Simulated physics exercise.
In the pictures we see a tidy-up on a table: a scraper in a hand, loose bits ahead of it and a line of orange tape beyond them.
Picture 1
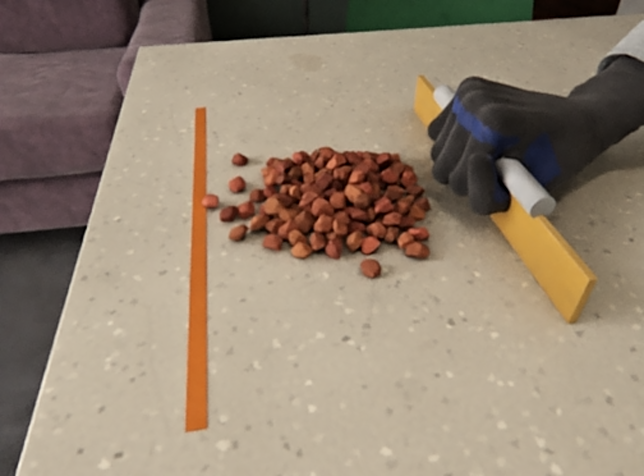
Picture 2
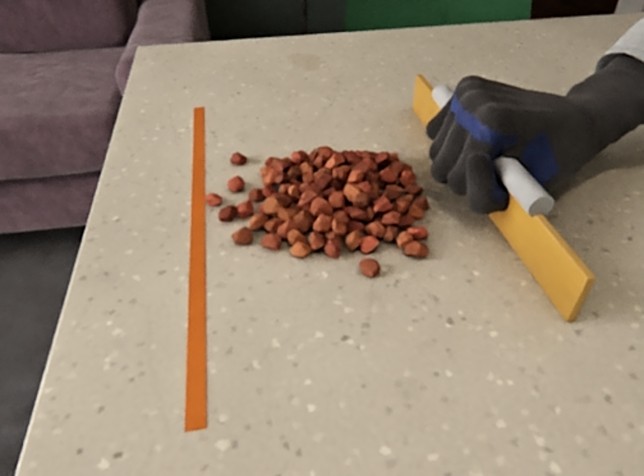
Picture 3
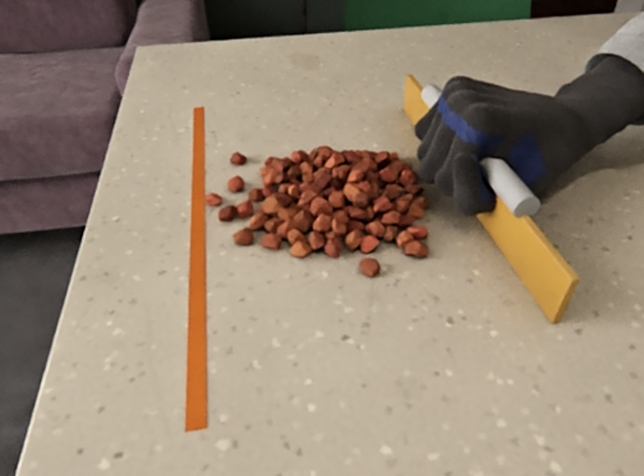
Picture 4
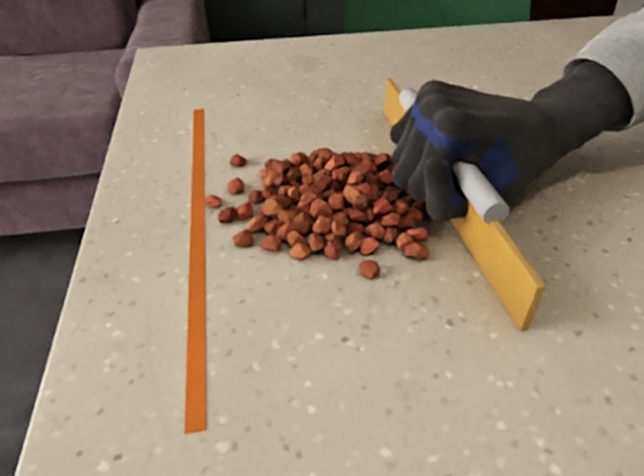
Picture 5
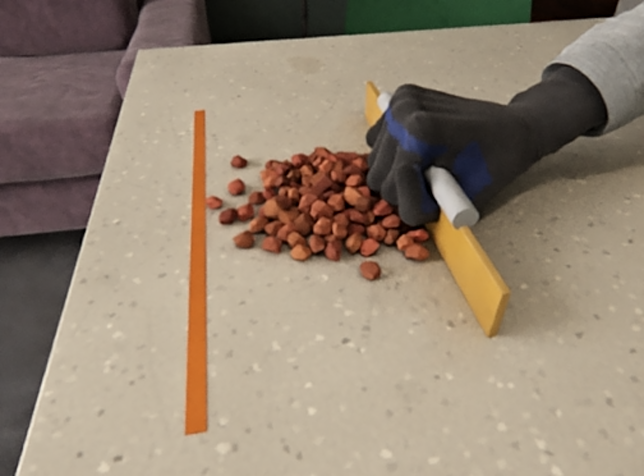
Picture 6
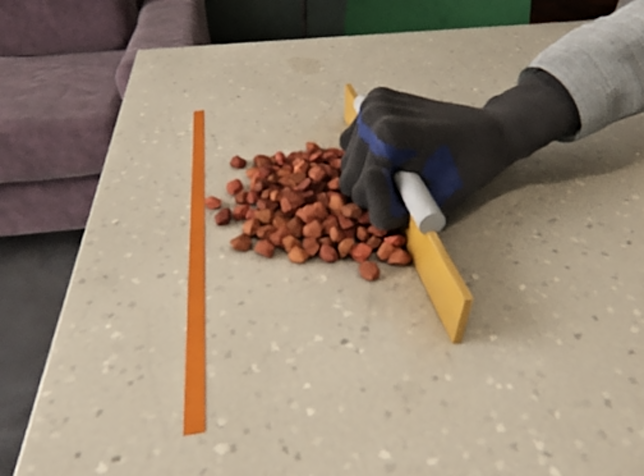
In this clip, a gloved hand holds a yellow scraper still on a speckled table, then slides it left into a heap of reddish-brown chunks, pushing part of the heap leftward on the near side of an orange tape line.
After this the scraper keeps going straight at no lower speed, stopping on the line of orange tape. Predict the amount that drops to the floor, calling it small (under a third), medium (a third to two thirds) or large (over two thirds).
Small.
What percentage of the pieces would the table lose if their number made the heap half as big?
Around 0 percent.
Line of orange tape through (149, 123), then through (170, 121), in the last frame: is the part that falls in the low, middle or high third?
Try 1 - above two thirds; try 2 - the middle third.
Soon, scraper still moving, near (285, 170); heap all on the table, its front near (149, 207).
A while on, scraper stopped at the orange tape; heap a small part over the edge.
Towards the end, scraper stopped at the orange tape; heap about a quarter over the edge.
Finally, scraper stopped at the orange tape; heap about a quarter over the edge.
